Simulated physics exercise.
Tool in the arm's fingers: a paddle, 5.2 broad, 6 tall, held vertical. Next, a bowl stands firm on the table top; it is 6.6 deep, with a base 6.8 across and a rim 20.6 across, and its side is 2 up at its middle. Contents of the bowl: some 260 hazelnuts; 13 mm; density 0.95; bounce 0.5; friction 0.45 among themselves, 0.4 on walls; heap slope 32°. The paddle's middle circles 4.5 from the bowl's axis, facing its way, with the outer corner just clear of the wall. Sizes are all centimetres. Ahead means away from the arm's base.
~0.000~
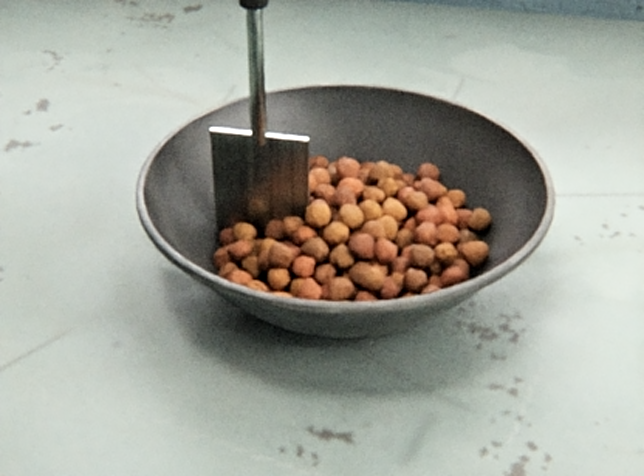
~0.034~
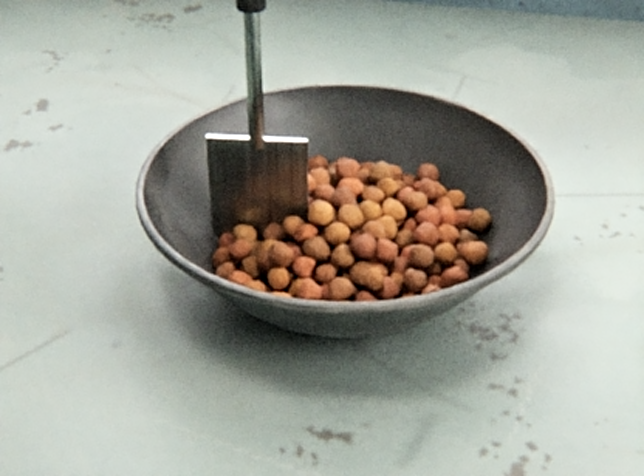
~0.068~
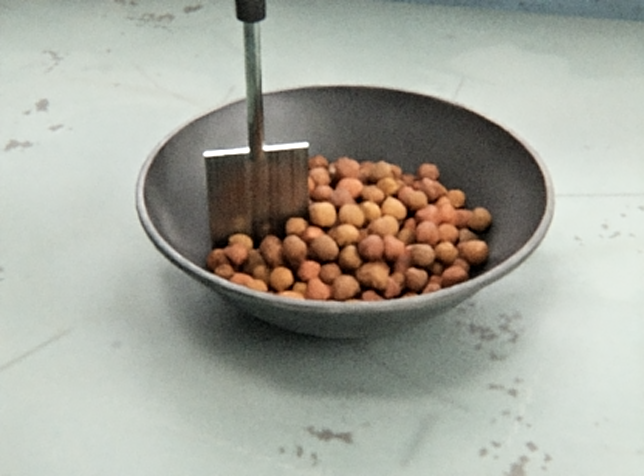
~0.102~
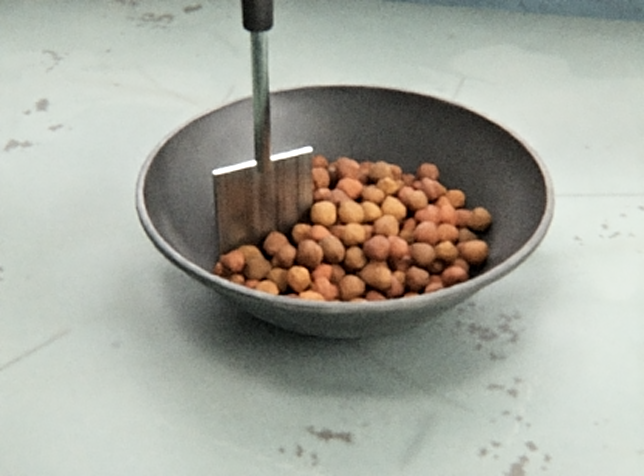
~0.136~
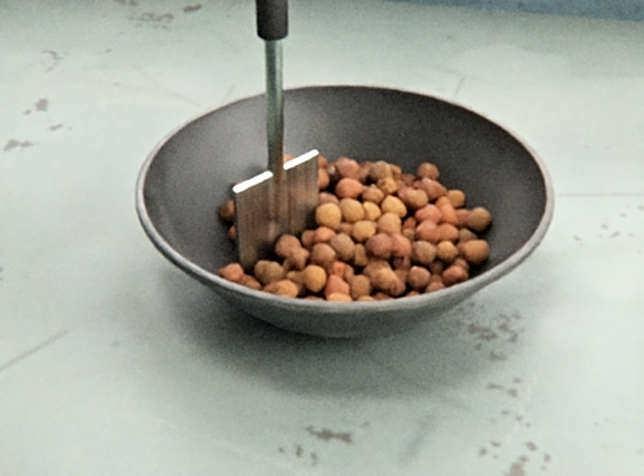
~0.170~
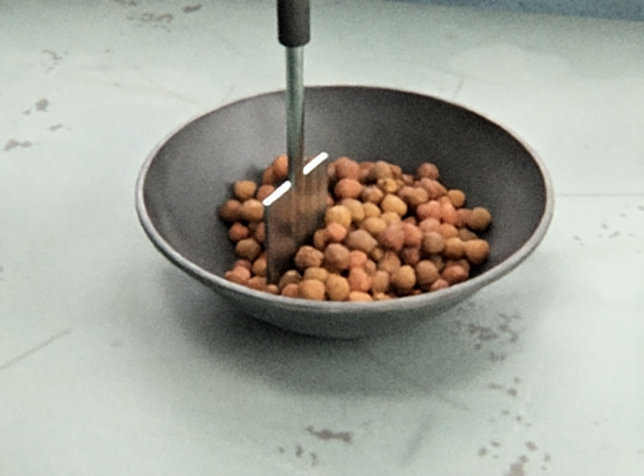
A flat metal paddle, held upright, turning and sweeping along the left side of a dark bowl, pushing through brown hazelnuts.
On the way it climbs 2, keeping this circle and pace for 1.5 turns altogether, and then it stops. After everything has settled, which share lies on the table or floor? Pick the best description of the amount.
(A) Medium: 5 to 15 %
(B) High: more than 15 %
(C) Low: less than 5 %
C, low: Less than 5 %.
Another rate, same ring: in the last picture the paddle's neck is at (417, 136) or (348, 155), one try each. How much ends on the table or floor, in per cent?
Roughly 30 per cent on the first try and 10 per cent on the second.
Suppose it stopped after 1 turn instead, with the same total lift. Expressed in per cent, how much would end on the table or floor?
Roughly 5 per cent would end up there.
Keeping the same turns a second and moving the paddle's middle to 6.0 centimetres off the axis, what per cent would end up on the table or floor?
It would be near 0 per cent.
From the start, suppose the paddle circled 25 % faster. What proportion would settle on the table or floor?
Estimated share: Near 5 %.
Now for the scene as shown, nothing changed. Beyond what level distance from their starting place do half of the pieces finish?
Near 5 cm.
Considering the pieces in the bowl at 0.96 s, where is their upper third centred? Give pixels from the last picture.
Close to pixel (324, 246).
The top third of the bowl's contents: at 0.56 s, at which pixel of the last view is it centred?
Around (358, 146).
After 0.56 s, 254° round, highest piece 8 above the table; 264 in the bowl, 1 in flight or on the tool.
After 0.96 s, 79° round, highest piece 7 above the table; 257 in the bowl, 8 on the table or floor.
After 1.35 s, 180° round, highest piece 7 above the table; 257 in the bowl, 8 on the table or floor.
After 2.05 s, 180° round, highest piece 7 above the table; 257 in the bowl, 8 on the table or floor.
In the end, 257 in the bowl, 8 on the table or floor. That is 3 % on the table or floor.
